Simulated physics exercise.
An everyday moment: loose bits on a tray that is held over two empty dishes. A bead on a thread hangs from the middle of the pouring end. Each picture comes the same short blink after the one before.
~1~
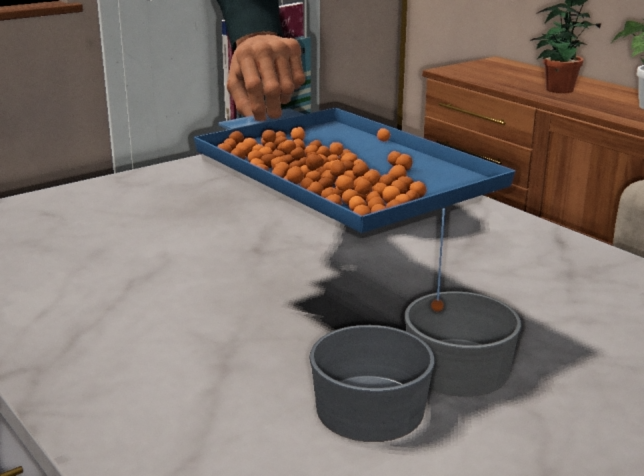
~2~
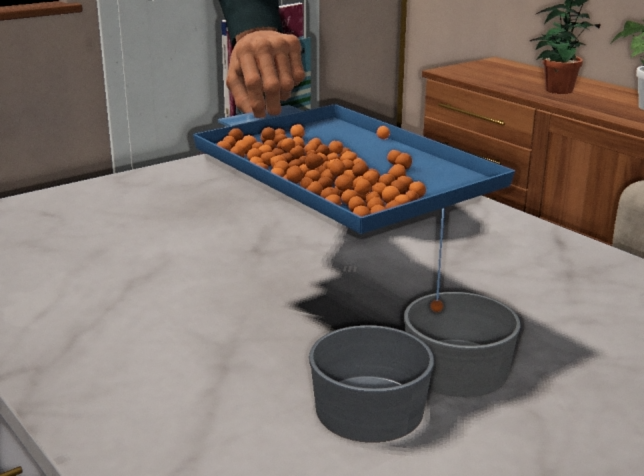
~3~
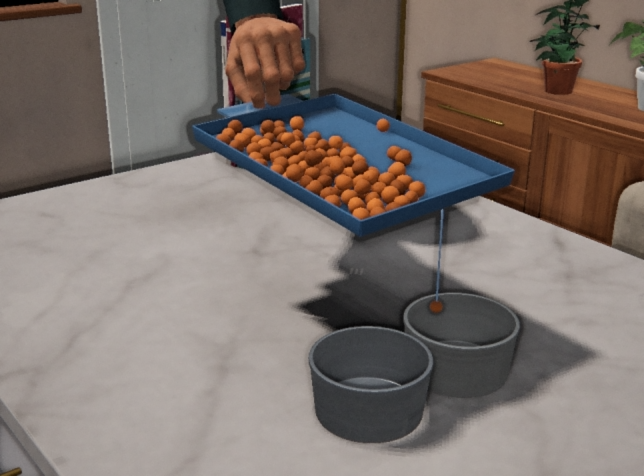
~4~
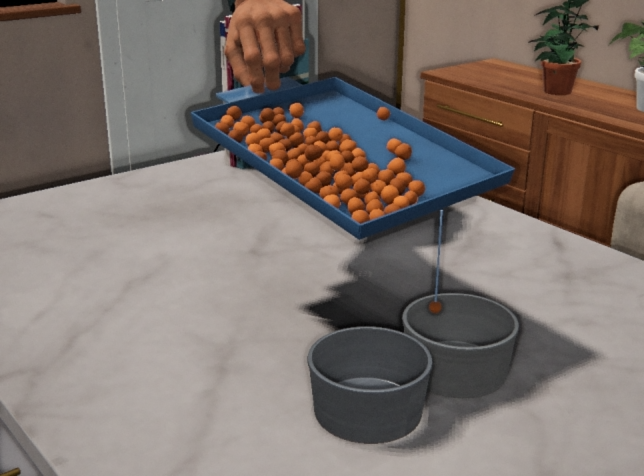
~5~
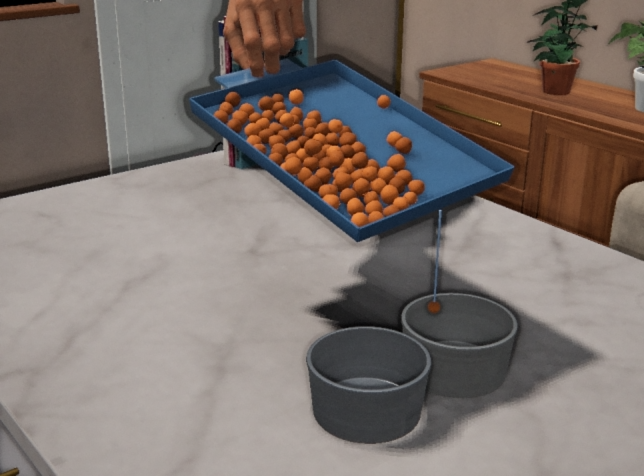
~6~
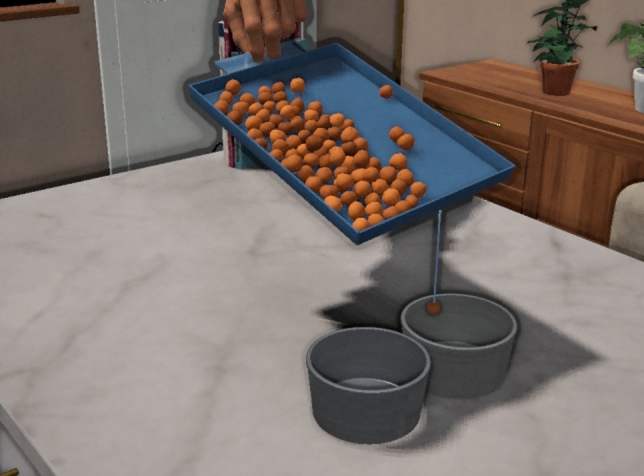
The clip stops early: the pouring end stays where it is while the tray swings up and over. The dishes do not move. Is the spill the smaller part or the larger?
The two hold over half of the load.
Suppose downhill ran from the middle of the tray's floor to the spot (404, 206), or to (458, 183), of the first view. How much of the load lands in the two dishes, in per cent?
Near 50 % and 30 %.
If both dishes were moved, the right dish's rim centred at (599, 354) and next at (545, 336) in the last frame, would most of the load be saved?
The first try: Below a half. The second: Not half.
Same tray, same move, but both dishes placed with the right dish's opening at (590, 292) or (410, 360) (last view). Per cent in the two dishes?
Near 0 % and 80 %.
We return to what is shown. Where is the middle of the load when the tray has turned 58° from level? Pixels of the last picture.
At about (355, 162).
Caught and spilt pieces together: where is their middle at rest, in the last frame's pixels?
Around (372, 398).
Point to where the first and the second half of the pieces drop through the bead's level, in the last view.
The first part at (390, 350); the rest at (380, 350).
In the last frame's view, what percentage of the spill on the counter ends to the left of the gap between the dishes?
Roughly 20 in a hundred.
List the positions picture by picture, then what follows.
Corners of the pouring end at (362, 215) and (512, 170), level; middle of the load at (321, 174), coated peanuts; left dish at (411, 405); right dish at (502, 362); bead on its thread at (437, 305), in the first picture.
Corners of the pouring end at (362, 216) and (511, 170), level; middle of the load at (321, 173), in the second picture.
Corners of the pouring end at (361, 220) and (511, 170), tipped barely, lowest at the left corner; middle of the load at (321, 169), in the third picture.
Corners of the pouring end at (360, 223) and (511, 168), tipped a little, lowest at the left corner; middle of the load at (320, 164), in the fourth picture.
Corners of the pouring end at (359, 227) and (511, 166), tipped a little, lowest at the left corner; middle of the load at (320, 158), in the fifth picture.
Corners of the pouring end at (359, 231) and (512, 165), tipped clearly, lowest at the left corner; middle of the load at (321, 154), a small part on the move; left dish at (408, 407); right dish at (498, 364), in the sixth picture.
Soon after the last picture, tray tipped steeply; nearly all on the tray; a stray few in the left dish; a stray few outside both; a small part in the air.
A little later, tray tipped right over; nearly all on the tray; a small part in the left dish; a stray few outside both.
Later still, tray tipped past a quarter turn; most in the left dish; a stray few in the right dish; about a quarter outside both.
By the end, tray tipped past a quarter turn; most in the left dish; a stray few in the right dish; about a quarter outside both.
